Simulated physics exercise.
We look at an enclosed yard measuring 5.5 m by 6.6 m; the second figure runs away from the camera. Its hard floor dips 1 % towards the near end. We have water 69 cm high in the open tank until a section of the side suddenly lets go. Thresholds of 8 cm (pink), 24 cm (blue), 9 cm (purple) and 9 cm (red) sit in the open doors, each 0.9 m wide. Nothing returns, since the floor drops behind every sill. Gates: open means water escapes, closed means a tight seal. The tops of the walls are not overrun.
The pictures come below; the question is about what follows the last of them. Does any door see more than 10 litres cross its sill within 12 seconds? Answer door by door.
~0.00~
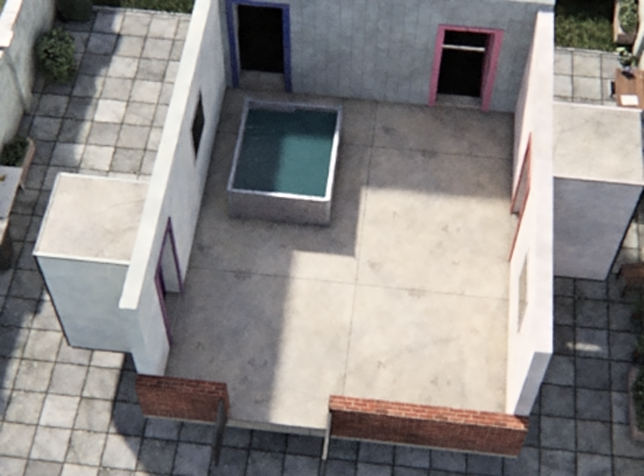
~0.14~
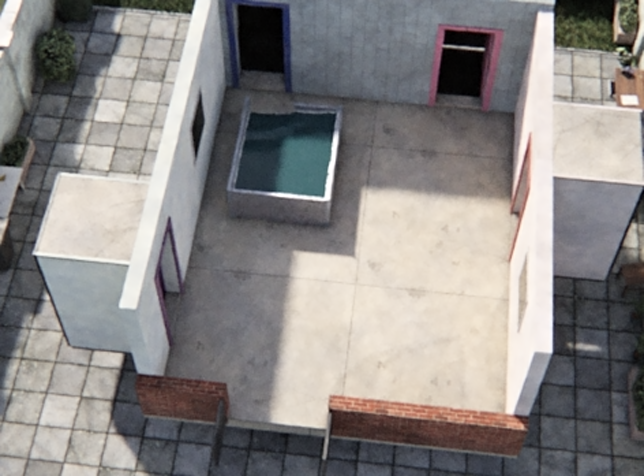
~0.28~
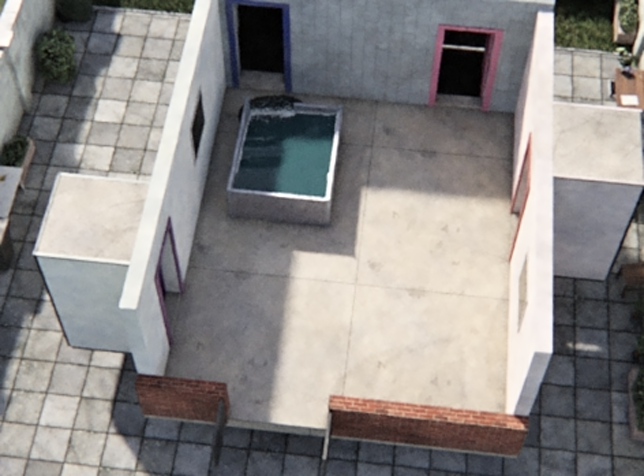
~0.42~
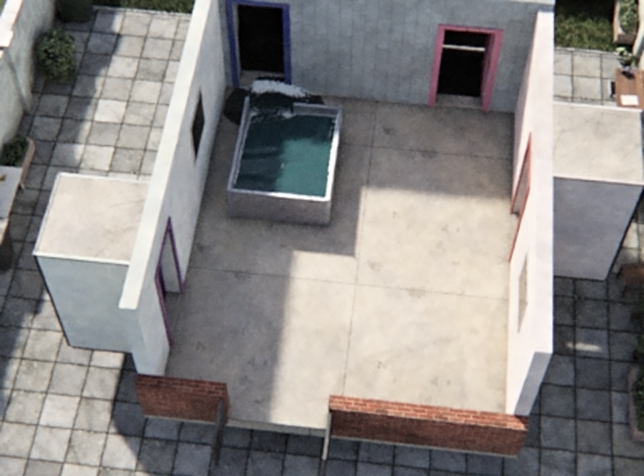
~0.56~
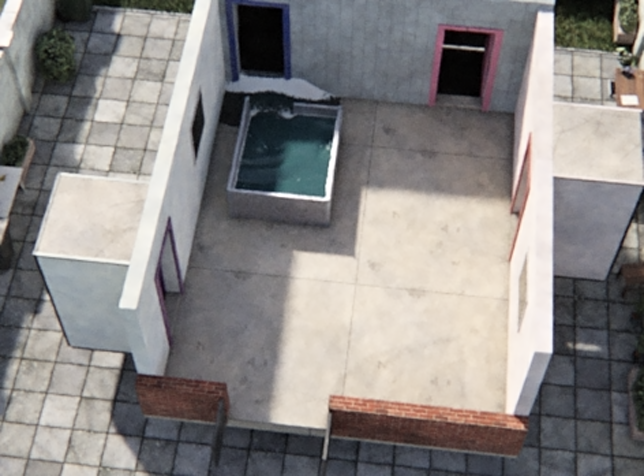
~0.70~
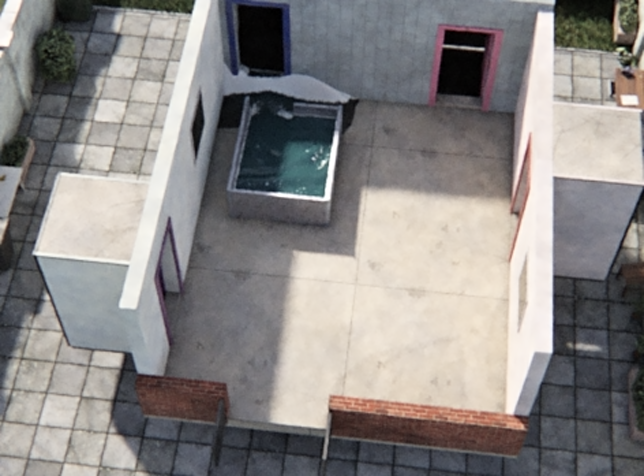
Taking each door, the pink door does not; the blue door does; the purple door does not; the red door does not.
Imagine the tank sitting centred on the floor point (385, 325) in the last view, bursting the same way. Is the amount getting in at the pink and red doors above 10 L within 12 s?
Lab note: Pink door limit exceeded; red door limit not exceeded.
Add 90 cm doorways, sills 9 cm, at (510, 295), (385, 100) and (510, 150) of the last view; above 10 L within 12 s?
First doorway falls short, second falls short, third gets there.
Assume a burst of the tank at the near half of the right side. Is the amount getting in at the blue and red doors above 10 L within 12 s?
Blue stays inside, red goes beyond, judged against that limit.
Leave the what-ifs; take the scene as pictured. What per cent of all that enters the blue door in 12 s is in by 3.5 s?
Fraction in by then: Around 95 per cent.
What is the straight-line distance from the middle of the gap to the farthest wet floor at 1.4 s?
I'd say around 3.2 m from the gap.
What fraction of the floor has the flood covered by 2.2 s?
Wet share: Near 30 percent.
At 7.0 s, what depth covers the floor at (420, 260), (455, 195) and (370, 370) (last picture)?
Roughly 3, 5, 3 cm.
After 1.4 s water covers 15 % of the floor and is deepest (46 cm) near (235, 91); pink door not reached, blue door 47 cm at the sill, 79 L in, purple door not reached, red door not reached.
After 2.2 s water covers 30 % of the floor and is deepest (40 cm) near (235, 91); pink door 3 cm at the sill, 0 L in, blue door 39 cm at the sill, 175 L in, purple door not reached, red door not reached.
After 3.5 s water covers 45 % of the floor and is deepest (30 cm) near (235, 91); pink door 3 cm at the sill, 0 L in, blue door 30 cm at the sill, 226 L in, purple door 6 cm at the sill, 0 L in, red door 8 cm at the sill, 0 L in.
After 7.0 s water covers 75 % of the floor and is deepest (17 cm) near (263, 94); pink door 5 cm at the sill, 0 L in, blue door 17 cm at the sill, 240 L in, purple door 4 cm at the sill, 0 L in, red door 6 cm at the sill, 0 L in.
After 12.0 s water covers 90 % of the floor and is deepest (10 cm) near (497, 433); pink door 4 cm at the sill, 1 L in, blue door 7 cm at the sill, 240 L in, purple door 2 cm at the sill, 0 L in, red door 4 cm at the sill, 0 L in.
